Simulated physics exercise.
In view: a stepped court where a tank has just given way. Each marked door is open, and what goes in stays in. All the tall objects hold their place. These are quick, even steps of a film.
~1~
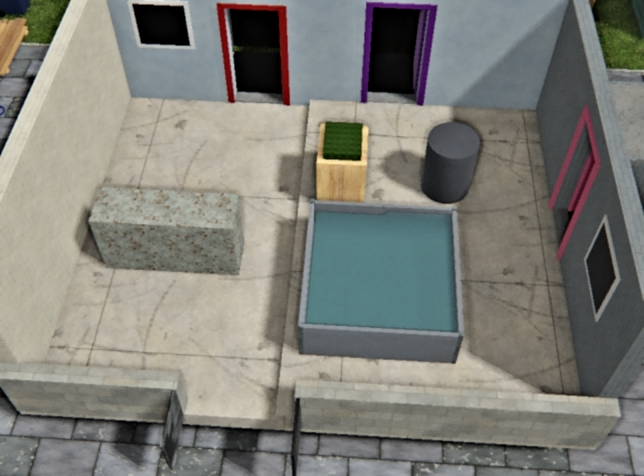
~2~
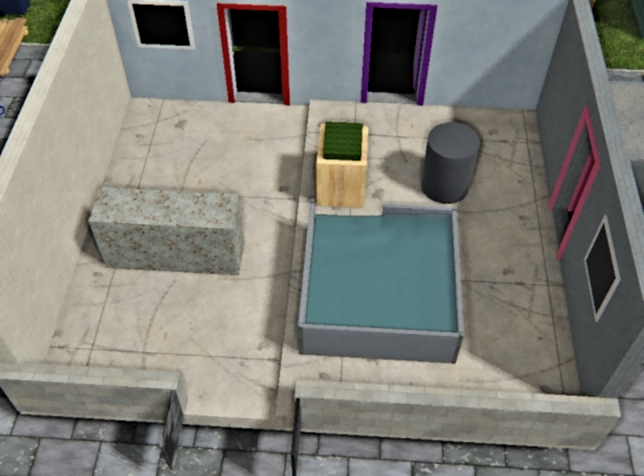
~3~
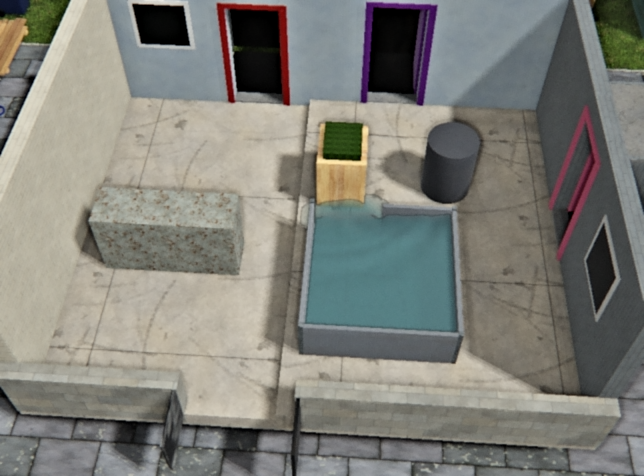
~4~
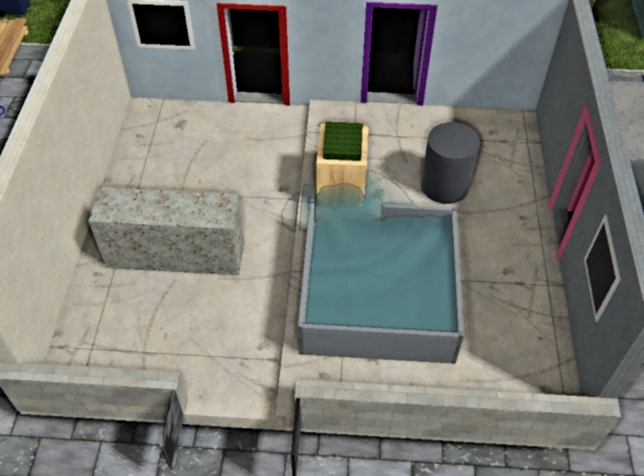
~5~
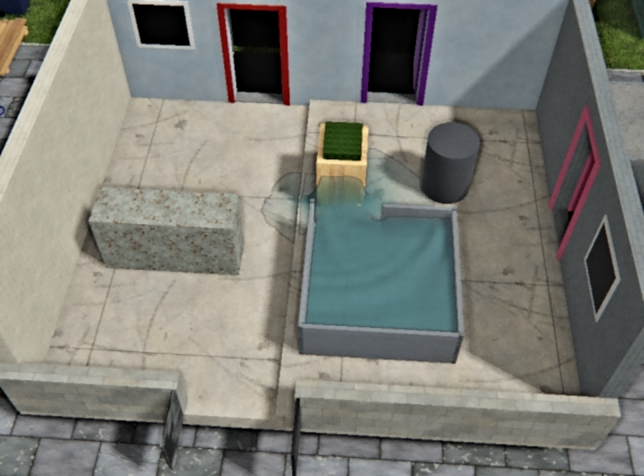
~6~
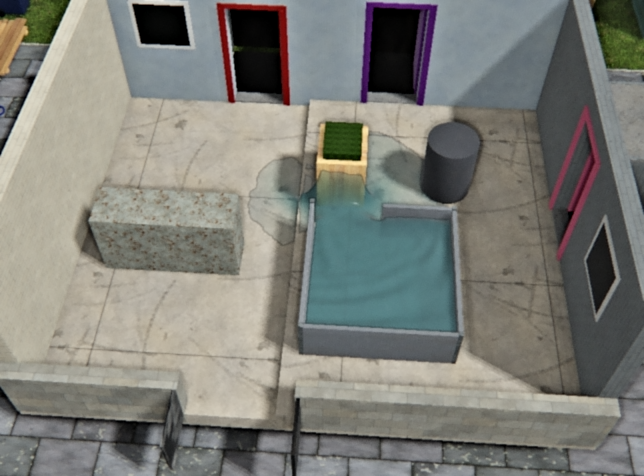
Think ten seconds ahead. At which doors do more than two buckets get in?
The red door lets in a lot; the pink door lets in a lot; the purple door lets in a lot.
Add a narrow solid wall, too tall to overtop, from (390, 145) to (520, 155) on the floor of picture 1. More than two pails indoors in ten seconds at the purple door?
Purple holds.
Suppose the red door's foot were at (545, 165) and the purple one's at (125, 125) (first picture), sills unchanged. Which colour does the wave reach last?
That is the red door.
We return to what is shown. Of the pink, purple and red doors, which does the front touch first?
It is the one in purple.
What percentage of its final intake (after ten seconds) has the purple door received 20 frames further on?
Roughly 45 per cent.
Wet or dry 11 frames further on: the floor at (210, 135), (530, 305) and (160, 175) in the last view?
One after the other: Under water, clear, covered.
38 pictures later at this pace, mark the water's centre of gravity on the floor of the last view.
Around (328, 225).
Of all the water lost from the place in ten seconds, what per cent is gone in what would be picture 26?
About 40 per cent.
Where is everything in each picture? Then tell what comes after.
In the first picture, still water in the water tank at (381, 267).
In the second picture, water pours out on the water tank's far side and has run to a hidden place.
In the third picture, water pours out on the water tank's far side and has run to (380, 203).
In the fourth picture, the front is at (373, 175), out from the gap on the water tank's far side.
In the fifth picture, water pours out on the water tank's far side and has run to (377, 155).
In the sixth picture, water pours out on the water tank's far side and has run to (381, 137).
A moment on, water covers 25 % of the floor; the red door not reached, the pink door not reached, the purple door under two buckets in.
Next, water covers 50 % of the floor; the red door wet at the sill, nothing in, the pink door wet at the sill, nothing in, the purple door over two buckets in.
Then, water covers 60 % of the floor; the red door under two buckets in, the pink door over two buckets in, the purple door far over two buckets in.
Later, water covers 75 % of the floor; the red door under two buckets in, the pink door far over two buckets in, the purple door far over two buckets in.
In the end, water covers 90 % of the floor; the red door over two buckets in, the pink door far over two buckets in, the purple door far over two buckets in.
